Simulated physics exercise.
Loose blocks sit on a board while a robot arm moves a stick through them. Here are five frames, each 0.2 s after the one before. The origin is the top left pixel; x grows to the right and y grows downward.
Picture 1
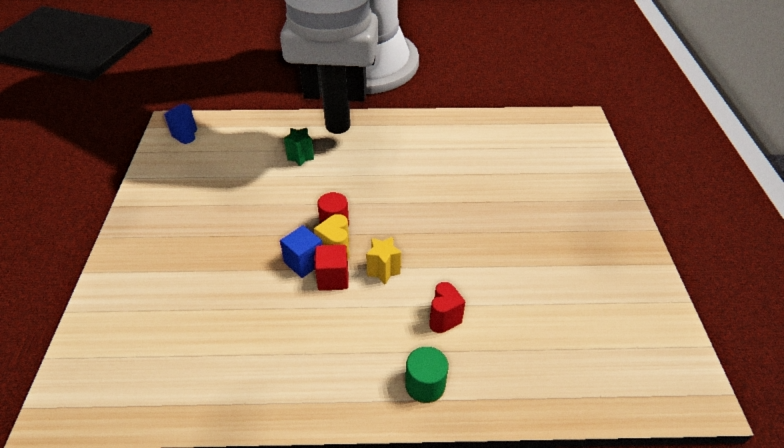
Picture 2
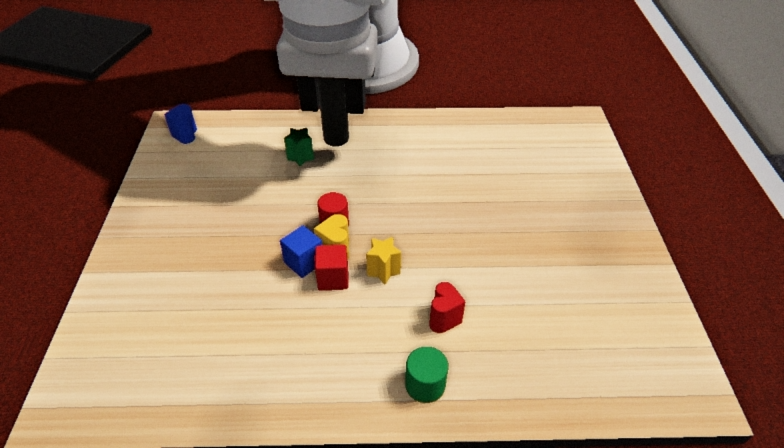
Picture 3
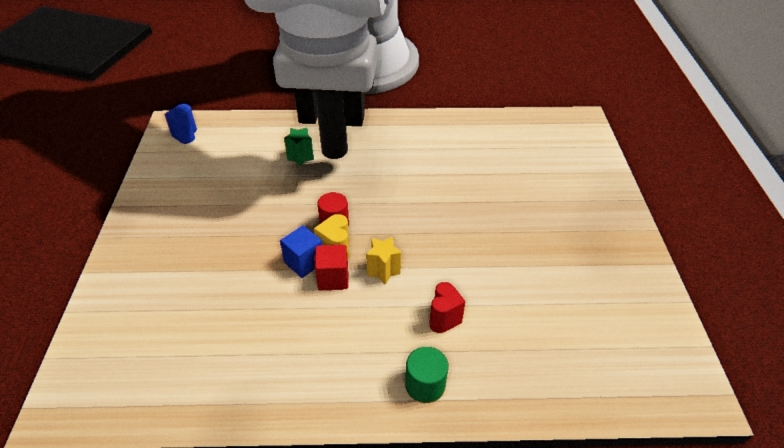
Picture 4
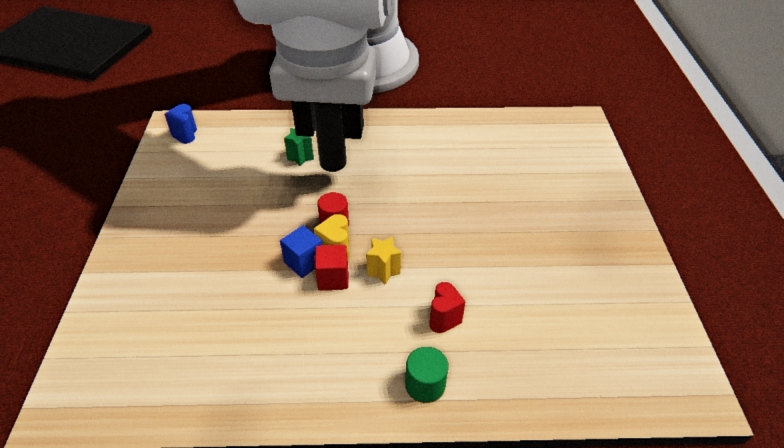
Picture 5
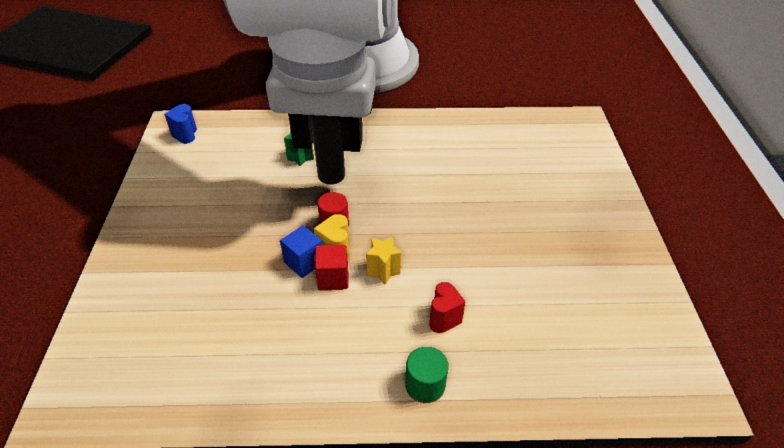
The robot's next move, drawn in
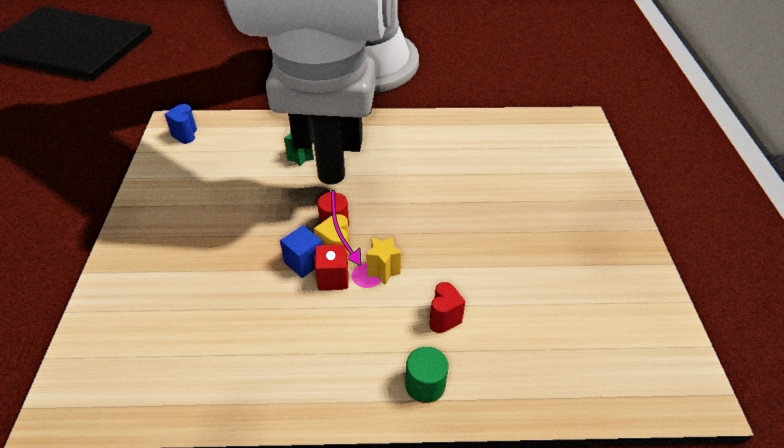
A robot arm holding a dark stick starts near the far edge of a wooden board, beside a green star-shaped block. It moves steadily toward the viewer, passing the green block and nearing the red cylinder at the back of a cluster, while every block stays still.
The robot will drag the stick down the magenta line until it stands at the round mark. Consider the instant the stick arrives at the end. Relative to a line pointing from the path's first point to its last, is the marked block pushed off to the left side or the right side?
That block drifts right.
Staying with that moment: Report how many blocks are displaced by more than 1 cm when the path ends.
It looks like three or more blocks will be pushed more than about 1 cm.
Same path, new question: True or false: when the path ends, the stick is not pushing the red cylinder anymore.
False - the claim does not hold.
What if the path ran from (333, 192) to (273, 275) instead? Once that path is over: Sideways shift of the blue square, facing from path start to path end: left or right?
Left.
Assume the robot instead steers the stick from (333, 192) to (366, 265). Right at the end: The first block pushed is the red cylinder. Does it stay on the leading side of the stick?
The stick still has the red cylinder in front of it when the path ends.
The line goes from (333, 192) by way of (335, 219) and (348, 247) to (367, 275); the dot is on the red square.
On the path given first. One third of the way, stick at (333, 205); red square at (329, 268), turned 15° clockwise; red cylinder at (339, 217); yellow heart at (341, 241), turned 15° clockwise.
Two thirds of the way, stick at (347, 233); red square at (325, 282), turned 65° clockwise; red cylinder at (361, 246); yellow heart at (360, 270), turned 55° clockwise; yellow star-shaped block at (390, 253), turned 55° anticlockwise.
At the end, stick at (367, 261); red square at (324, 282), turned 70° clockwise; red cylinder at (380, 276); yellow heart at (367, 302), turned 85° clockwise; yellow star-shaped block at (406, 264), turned 115° anticlockwise.
